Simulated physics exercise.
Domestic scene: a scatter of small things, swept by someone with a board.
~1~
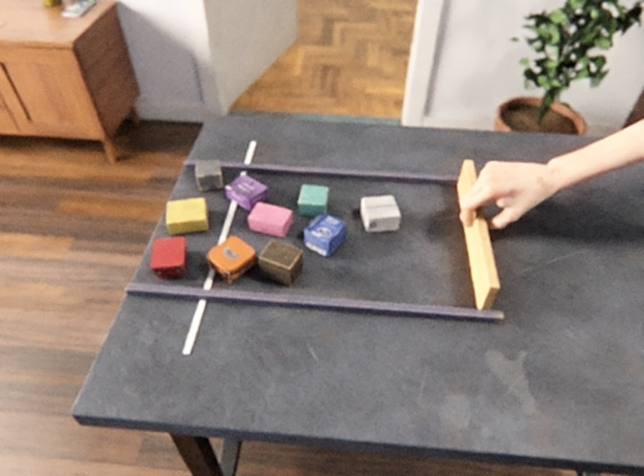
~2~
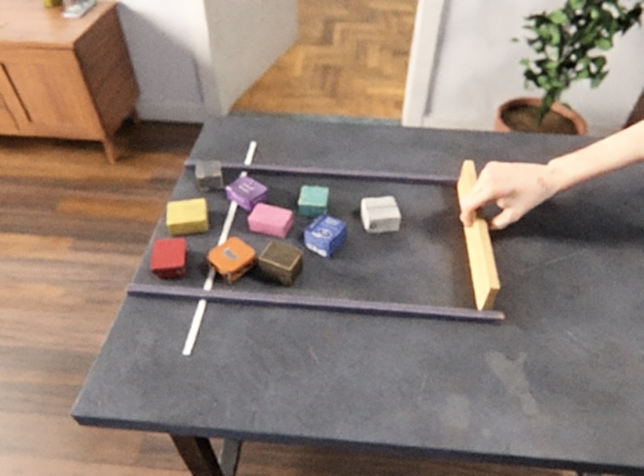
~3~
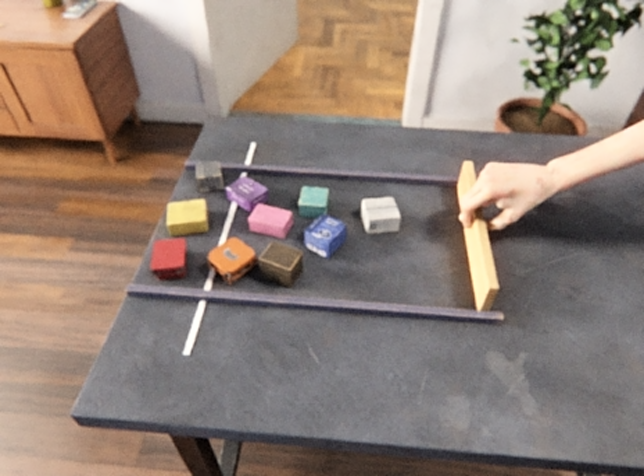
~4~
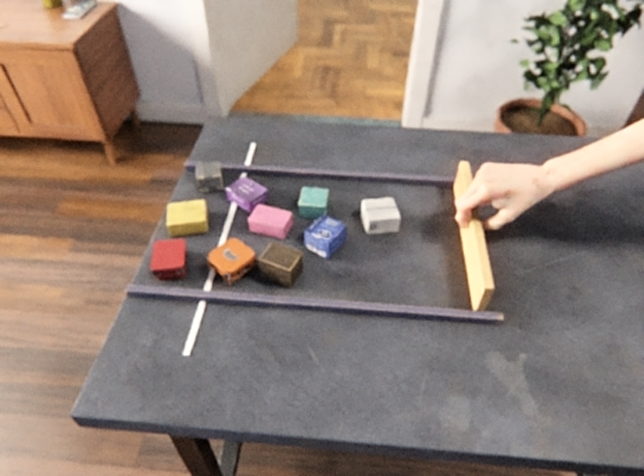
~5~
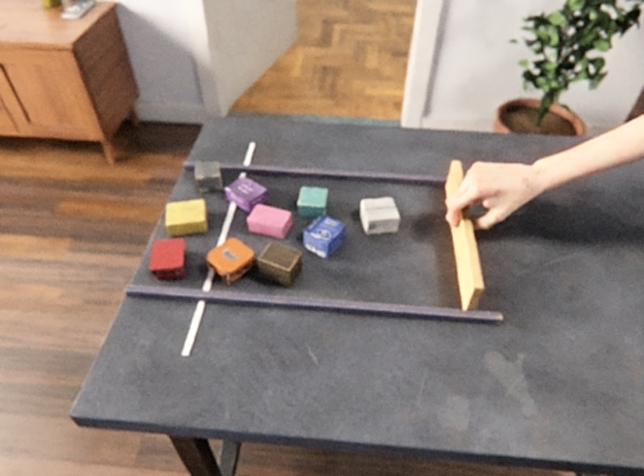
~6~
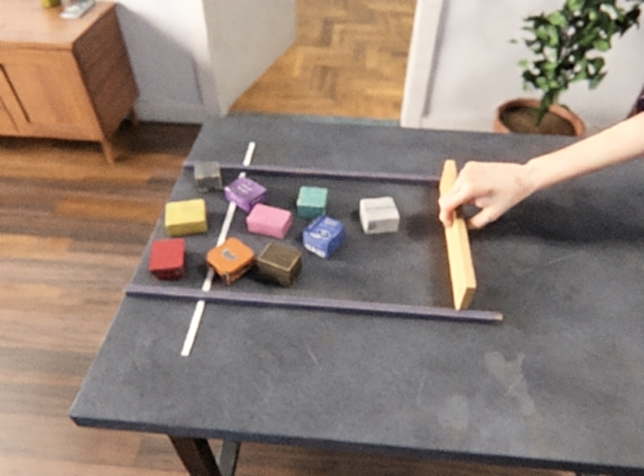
A hand at the right grips an upright orange-yellow board on a dark tabletop, seen from above at an angle in a wood-floored room with a cabinet and a plant. Small blocks in red, yellow, grey, purple, orange, pink, black, turquoise, blue and white lie left of it between two rails, some near a pale strip. The board stays nearly still, then slides slightly left, while the blocks and view barely change.
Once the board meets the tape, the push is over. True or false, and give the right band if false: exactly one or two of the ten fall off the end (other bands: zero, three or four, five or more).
False, three or four fall off.
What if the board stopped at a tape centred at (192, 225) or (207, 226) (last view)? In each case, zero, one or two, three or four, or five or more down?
5 or more; 3 or 4.
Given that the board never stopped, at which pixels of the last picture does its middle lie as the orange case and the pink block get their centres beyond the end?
When the orange case crosses, the middle is near (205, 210); when the pink block crosses, near (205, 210).
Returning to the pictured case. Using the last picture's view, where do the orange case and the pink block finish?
Around (154, 267), then around (177, 220).
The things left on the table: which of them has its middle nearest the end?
That one is the grey box.
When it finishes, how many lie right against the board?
3 of them.
Soon after, none off yet; red case at rest near (169, 260); yellow block at rest near (187, 217); grey box at rest near (208, 177).
Then, none off yet; red case moved a little near (152, 260); yellow block moved a little near (173, 216); grey box moved about its own width near (180, 173).
At rest, the number that fall off is three or four; fallen, purple box, yellow block and red case.
